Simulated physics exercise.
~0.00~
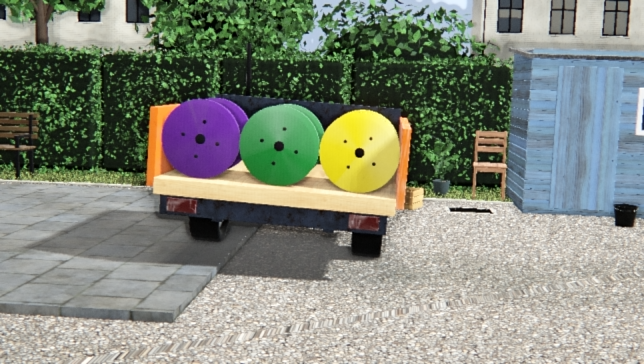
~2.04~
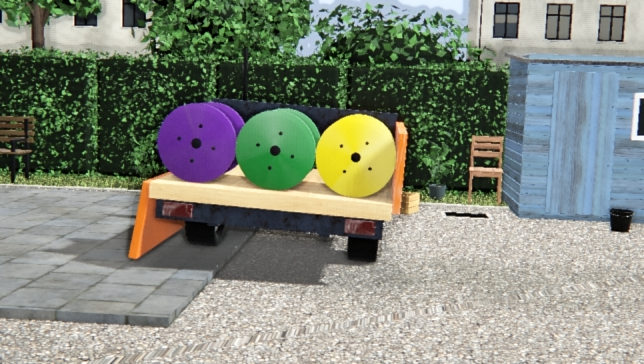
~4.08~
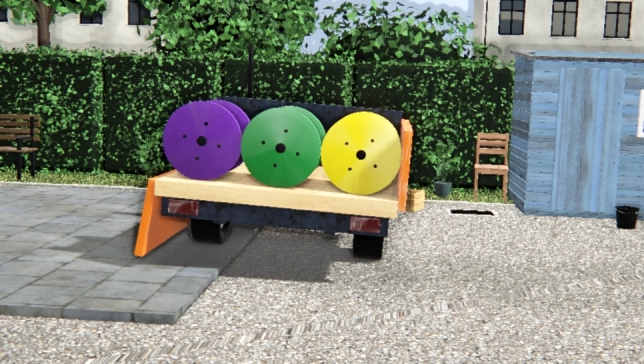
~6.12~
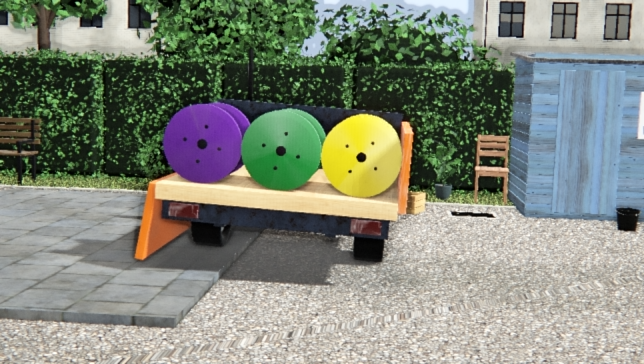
We see purple, green and yellow reels standing in a row on the deck of a low trailer; the orange board on the left swings out and down while the right one stays upright, and all three reels remain in place on the deck.
